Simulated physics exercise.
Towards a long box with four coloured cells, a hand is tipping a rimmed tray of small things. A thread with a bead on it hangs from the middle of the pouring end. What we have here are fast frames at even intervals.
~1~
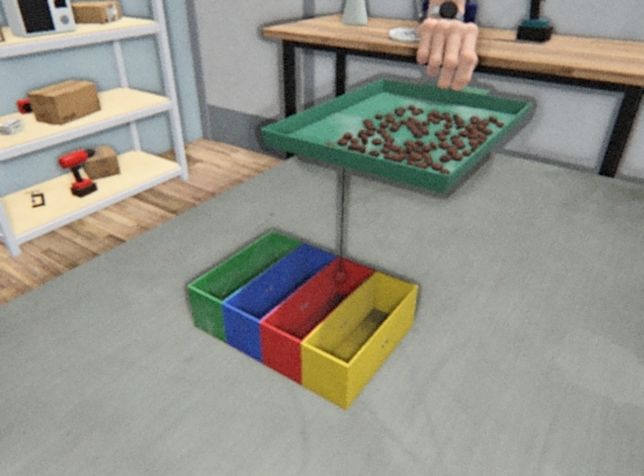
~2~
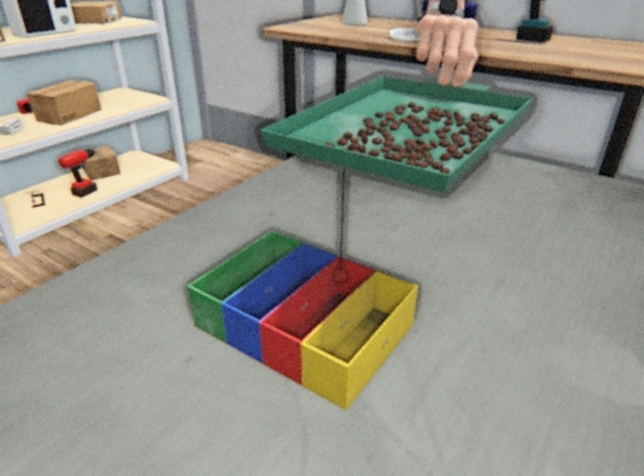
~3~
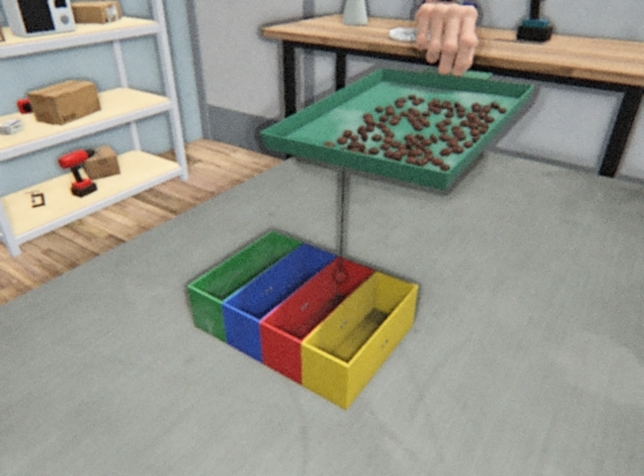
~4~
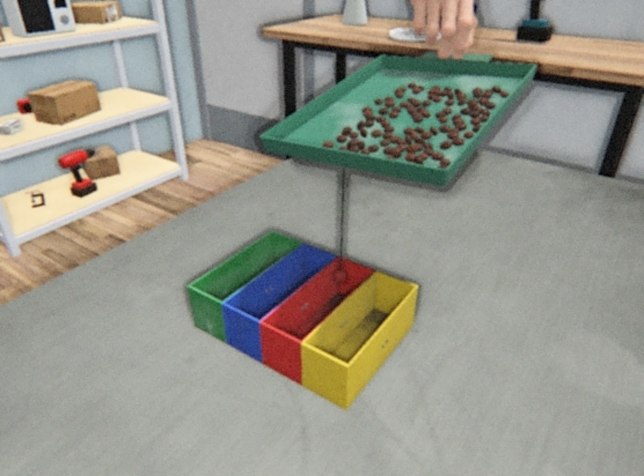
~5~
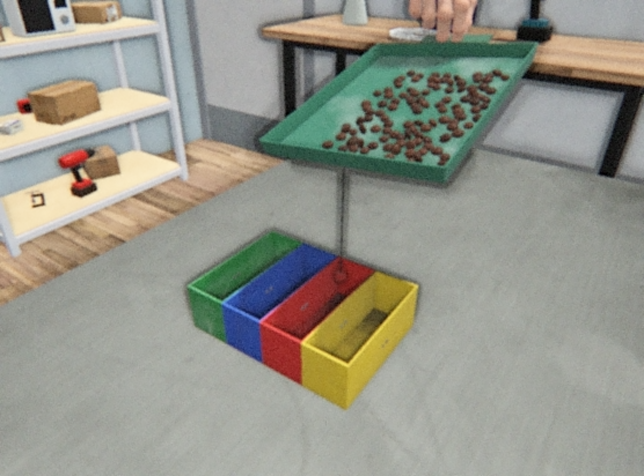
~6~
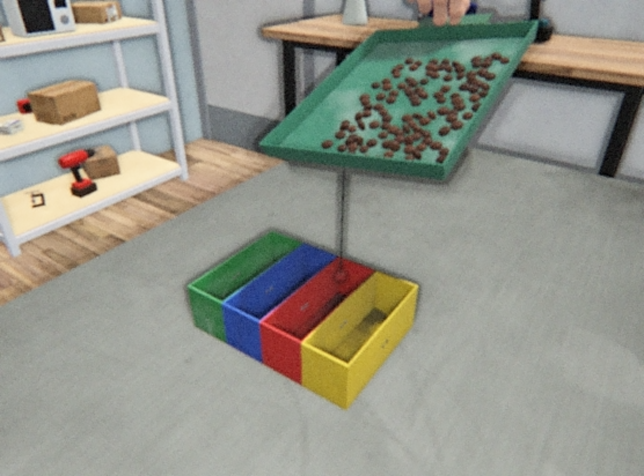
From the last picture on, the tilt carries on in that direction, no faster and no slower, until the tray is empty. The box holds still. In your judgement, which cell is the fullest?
In my judgement the blue cell is fullest.
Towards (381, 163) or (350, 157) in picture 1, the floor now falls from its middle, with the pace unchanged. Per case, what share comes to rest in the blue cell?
You'd see roughly 0 per cent the first time and 20 per cent the second.
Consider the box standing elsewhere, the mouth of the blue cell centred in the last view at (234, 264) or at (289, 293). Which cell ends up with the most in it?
Try 1: Red. Try 2: The cell in green.
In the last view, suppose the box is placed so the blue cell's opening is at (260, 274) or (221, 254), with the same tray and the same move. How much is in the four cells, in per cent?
Around 100 per cent for the first position, around 80 per cent for the second.
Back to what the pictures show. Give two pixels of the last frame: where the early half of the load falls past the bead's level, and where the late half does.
I'd place the first part at (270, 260) and the rest at (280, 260).
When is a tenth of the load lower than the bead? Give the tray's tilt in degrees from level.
About 80°.
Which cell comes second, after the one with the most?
The answer is that green cell.
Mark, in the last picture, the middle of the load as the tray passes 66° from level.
The load is centred around (317, 147).
Soon, tray tipped steeply; nearly all on the tray; a small part falling or outside the box.
A while on, tray tipped past a quarter turn; about a quarter on the tray; about a quarter in the blue cell; about a quarter in the green cell; a small part in the red cell; a stray few in the yellow cell; about a quarter falling or outside the box.
Towards the end, tray tipped past a quarter turn; about half in the blue cell; about a quarter in the green cell; a small part in the red cell; a stray few in the yellow cell; a stray few falling or outside the box.
Finally, tray tipped past a quarter turn; about half in the blue cell; about a quarter in the green cell; a small part in the red cell; a stray few in the yellow cell; a stray few outside the box.
